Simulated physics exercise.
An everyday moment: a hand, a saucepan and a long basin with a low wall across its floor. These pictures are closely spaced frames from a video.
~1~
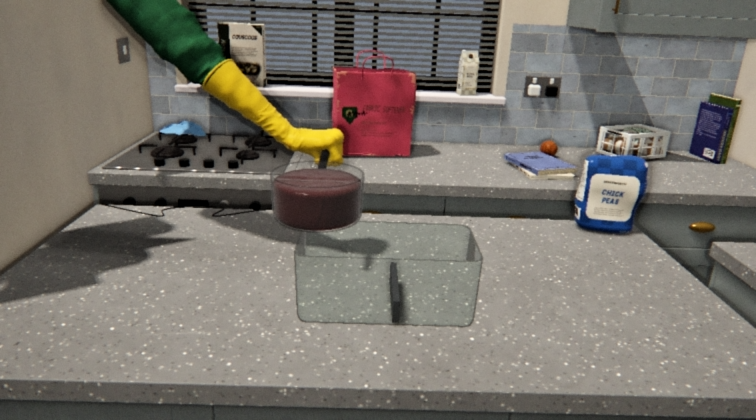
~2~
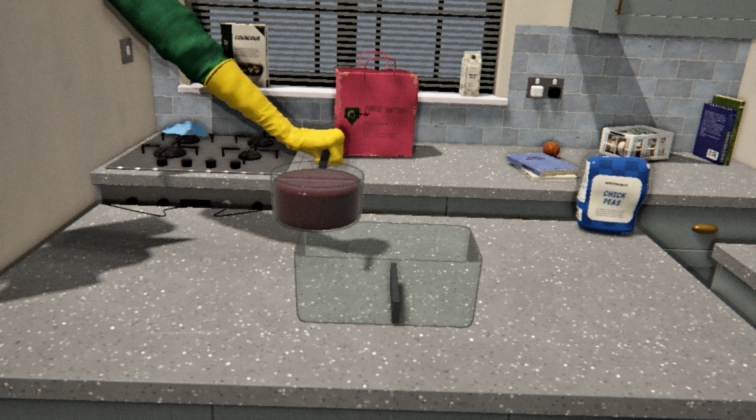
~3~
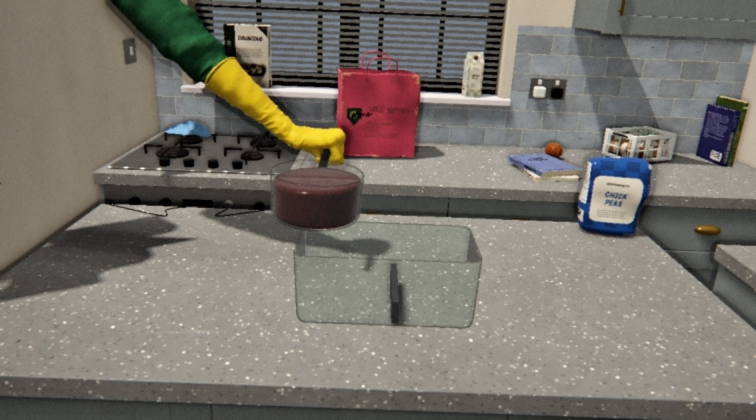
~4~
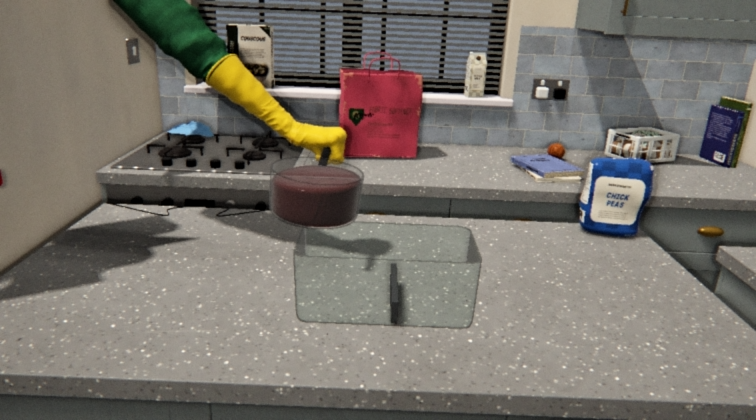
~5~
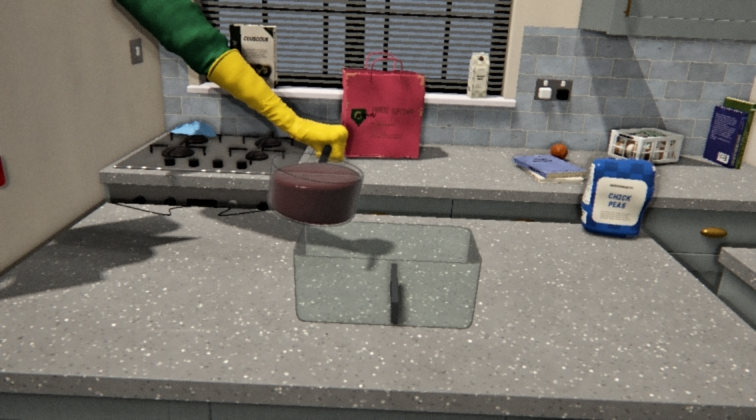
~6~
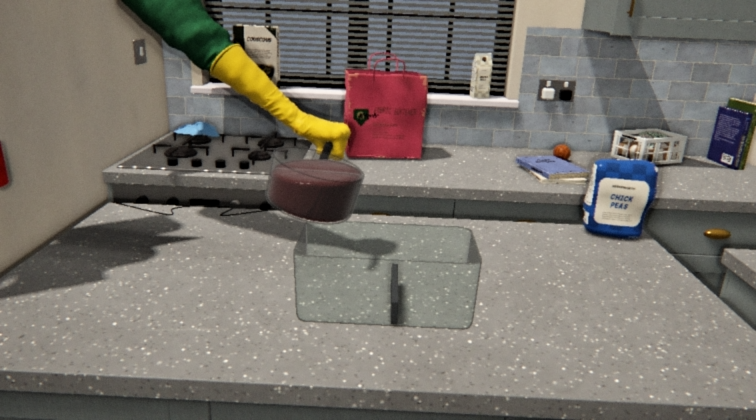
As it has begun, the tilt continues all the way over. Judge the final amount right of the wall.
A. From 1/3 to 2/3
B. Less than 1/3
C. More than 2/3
More than 2/3 (C).
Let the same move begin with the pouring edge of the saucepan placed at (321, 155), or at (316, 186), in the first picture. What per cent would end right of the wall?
About 40 per cent, then about 15 per cent.
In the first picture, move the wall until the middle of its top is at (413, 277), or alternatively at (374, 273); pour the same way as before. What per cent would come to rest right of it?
70 % then 95 %, approximately.
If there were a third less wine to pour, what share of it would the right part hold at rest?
It works out near 90 percent.
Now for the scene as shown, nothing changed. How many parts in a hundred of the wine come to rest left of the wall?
Share approx. 20 per cent.
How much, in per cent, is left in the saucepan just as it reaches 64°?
I'd put it near 55 %.
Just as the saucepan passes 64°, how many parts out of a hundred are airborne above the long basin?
Estimate: Some 30 per cent.
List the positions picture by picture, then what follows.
In the first frame, tilt 0°; pouring edge (364, 176); surface from (274, 178) to (362, 181); the long basin's rim runs from (299, 237) to (476, 243); the wall's top is at (395, 281).
In the second frame, tilt 1°; pouring edge (364, 176); surface from (274, 179) to (362, 181).
In the third frame, tilt 2°; pouring edge (363, 177); surface from (274, 178) to (362, 180).
In the fourth frame, tilt 5°; pouring edge (363, 177); surface from (273, 175) to (361, 178).
In the fifth frame, tilt 9°; pouring edge (363, 177); surface from (273, 171) to (362, 176).
In the sixth frame, tilt 14°; pouring edge (363, 177); surface from (273, 168) to (363, 174).
A moment on, the saucepan is tipped part way and 54 per cent is still to pour, 3 is left of the wall and 13 right of it.
Next, the saucepan is tipped on its side and 10 per cent is still to pour, 6 is left of the wall and 73 right of it.
Then the saucepan is tipped right over and 0 per cent is still to pour, 13 is left of the wall and 85 right of it.
Later the saucepan is tipped right over and 0 per cent is still to pour, 18 is left of the wall and 82 right of it.
At rest 21 per cent lies left of the wall, 79 right of it and 0 outside.
